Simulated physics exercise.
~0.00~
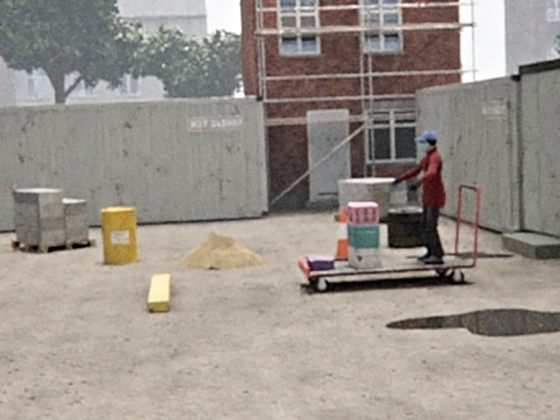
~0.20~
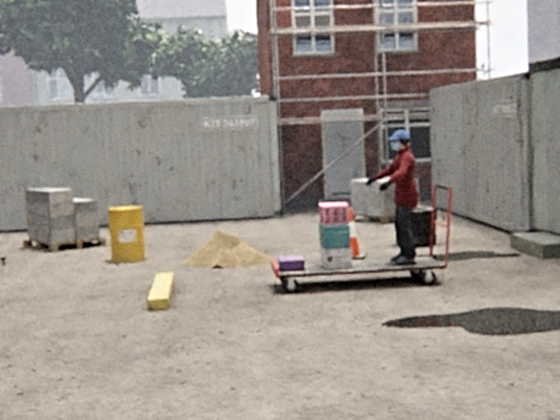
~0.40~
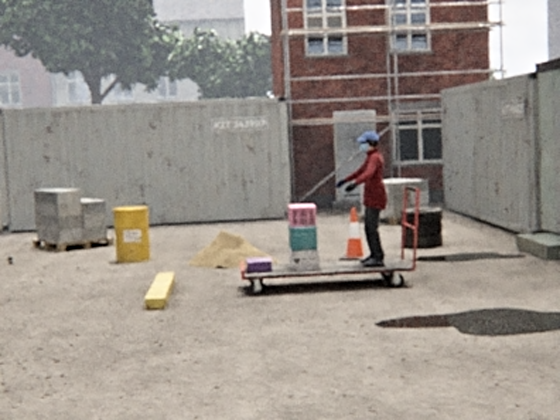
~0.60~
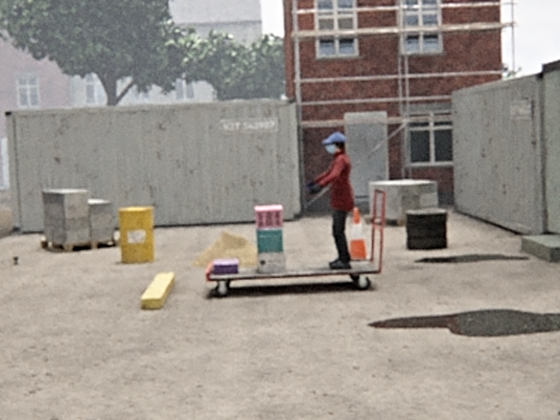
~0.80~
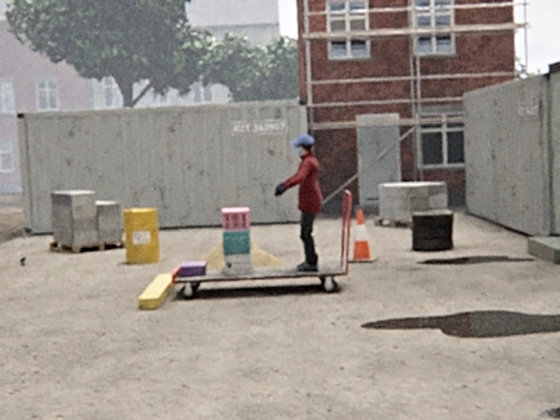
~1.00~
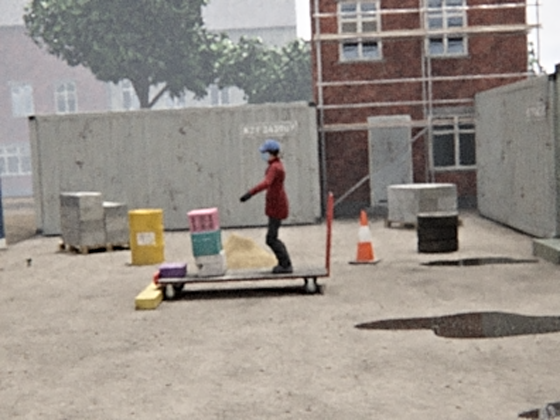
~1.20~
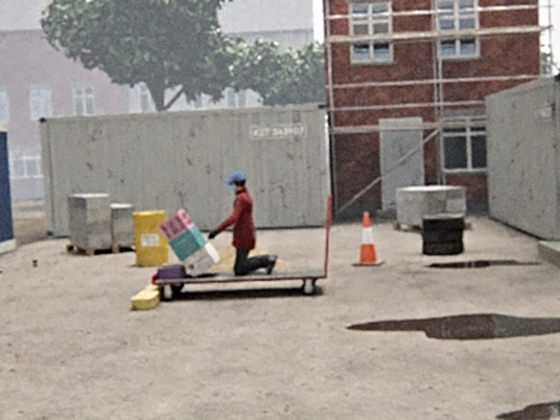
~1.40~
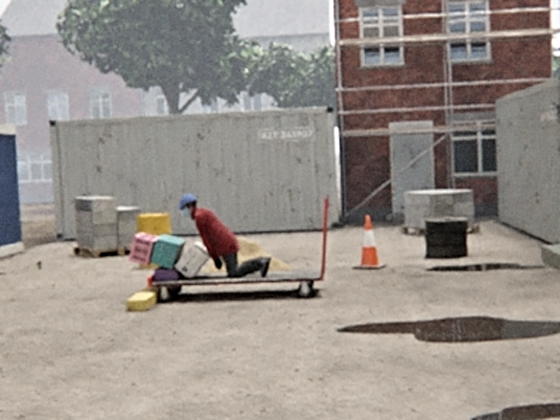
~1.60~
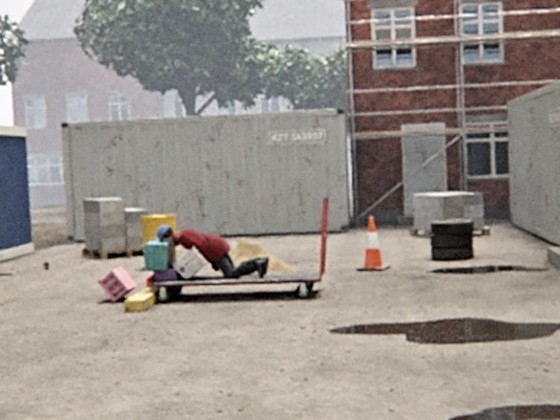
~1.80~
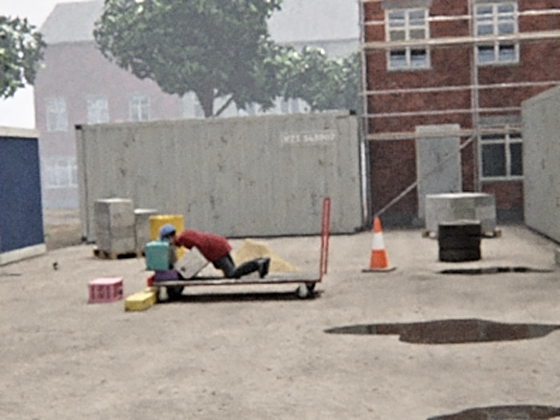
A person in a red jacket and blue cap stands on a flat goods trolley rolling left across a construction yard, seen from the side by a slowly drifting camera. Ahead of the rider are a purple tote and a stack with a pink crate above a teal toolbox and white carton; containers and a brick building stand behind. The trolley jams against a low yellow kerb, and the rider drops to their knees as the stack topples forward. The pink crate tumbles onto the ground beyond the front edge. The rider ends sprawled forward on the deck, behind the tipped toolbox, carton and tote.
